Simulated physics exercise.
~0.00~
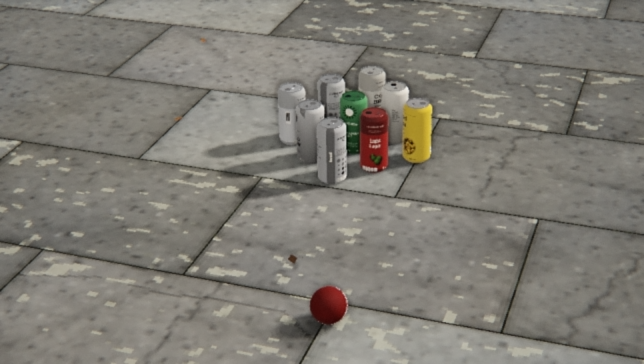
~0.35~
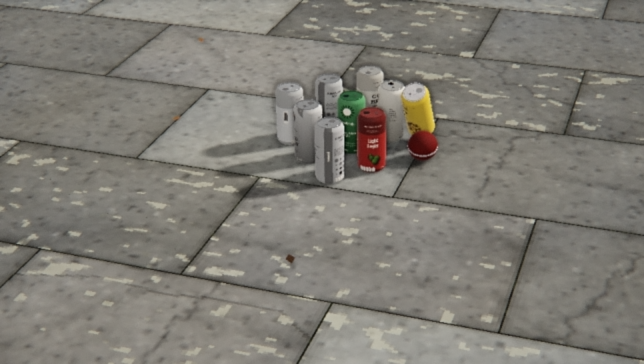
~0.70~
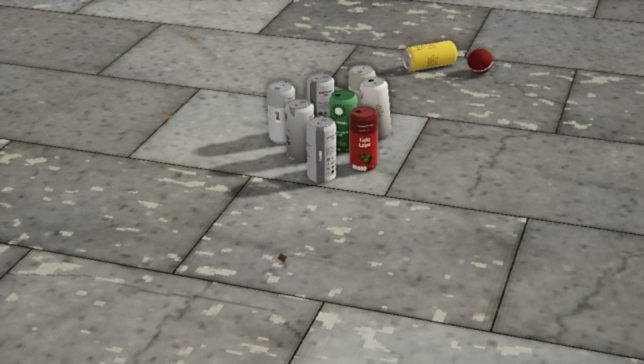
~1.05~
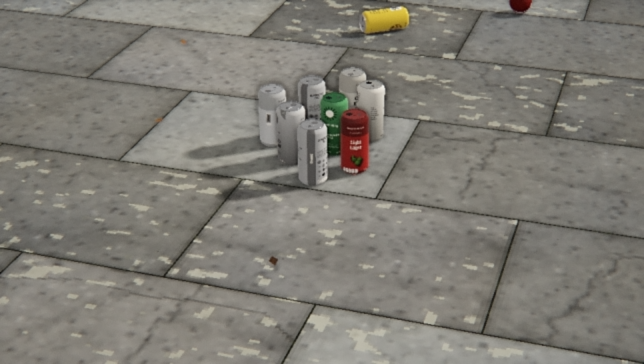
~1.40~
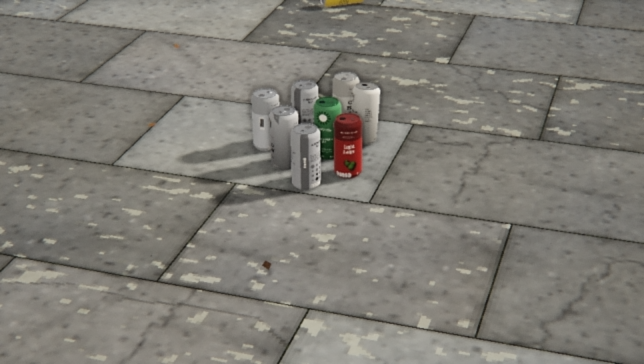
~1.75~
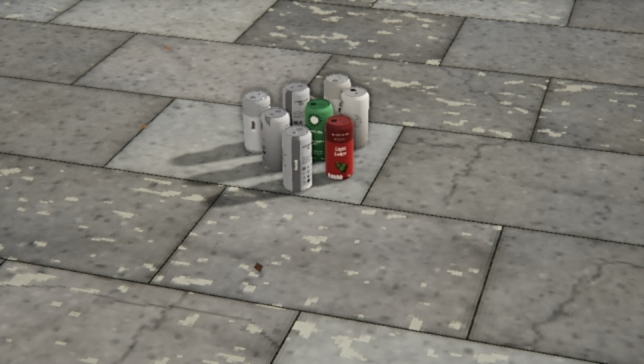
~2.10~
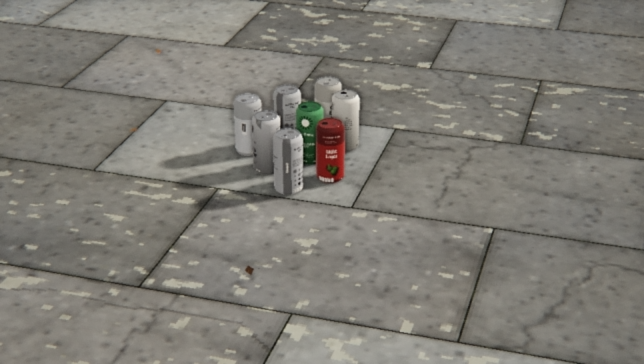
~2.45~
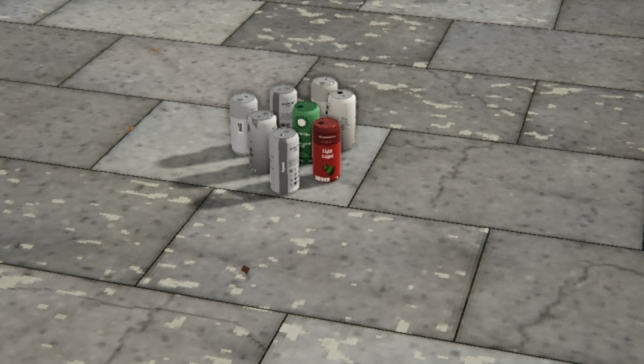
Nine cans stand grouped on paving until a red ball knocks the yellow one away, leaving eight upright.
